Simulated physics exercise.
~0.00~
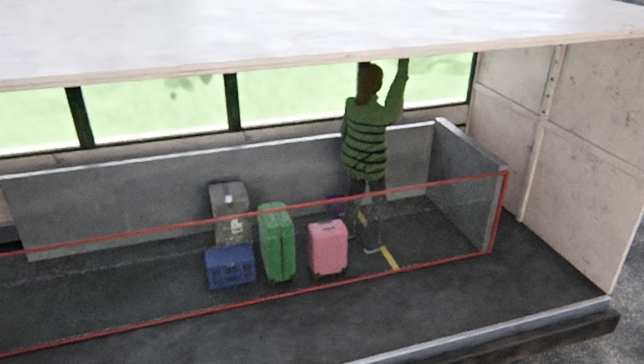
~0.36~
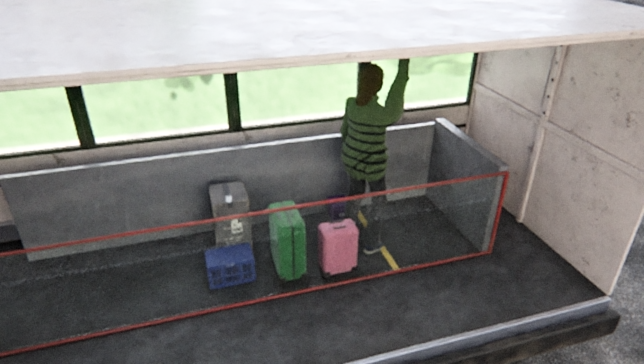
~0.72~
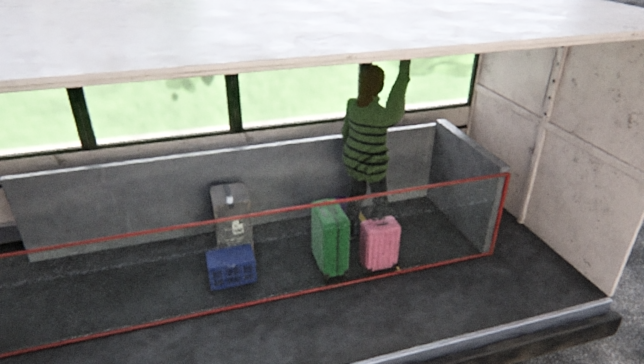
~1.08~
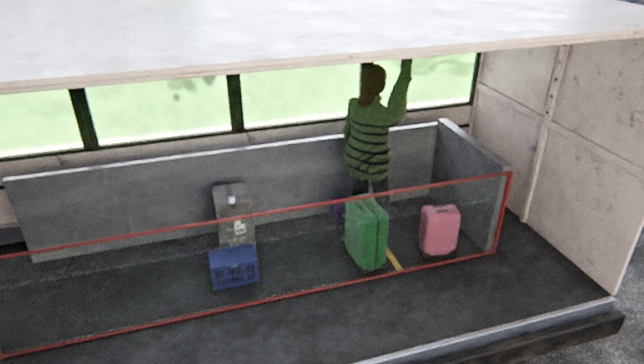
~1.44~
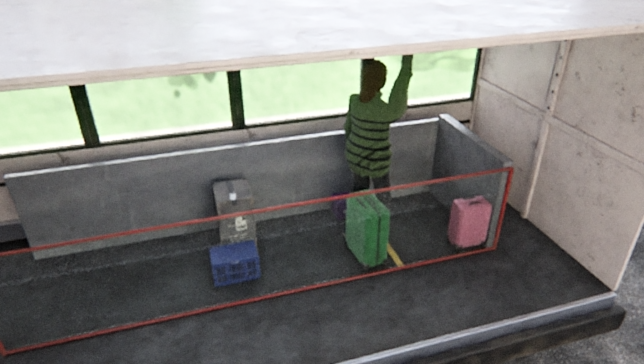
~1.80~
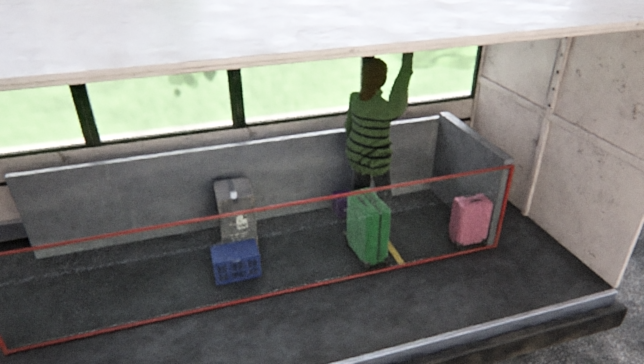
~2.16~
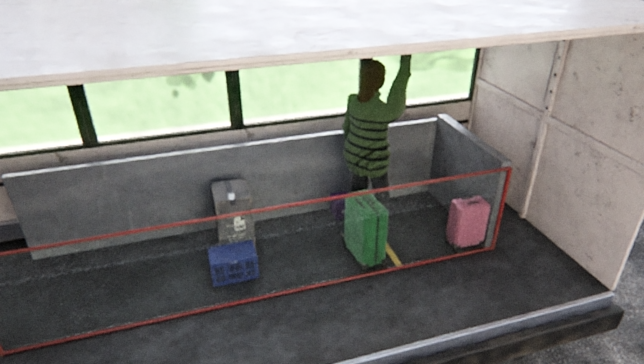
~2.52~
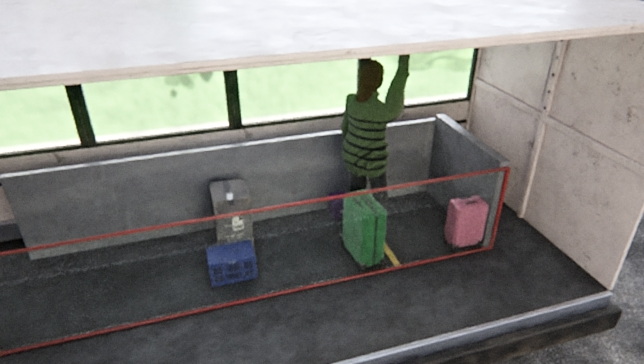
The standing bay of a bus is seen from above at an angle, with windows behind a low grey wall and a red outline along the near side. A passenger in a green and black striped top stands with one arm raised to the rail. A grey bag and a blue crate sit at left, a green case and a smaller pink case near the middle, and a purple tub by the passenger's legs. Both cases slide right, upright. The green one stops short of the yellow line, while the pink one crosses it and rests near the right end.
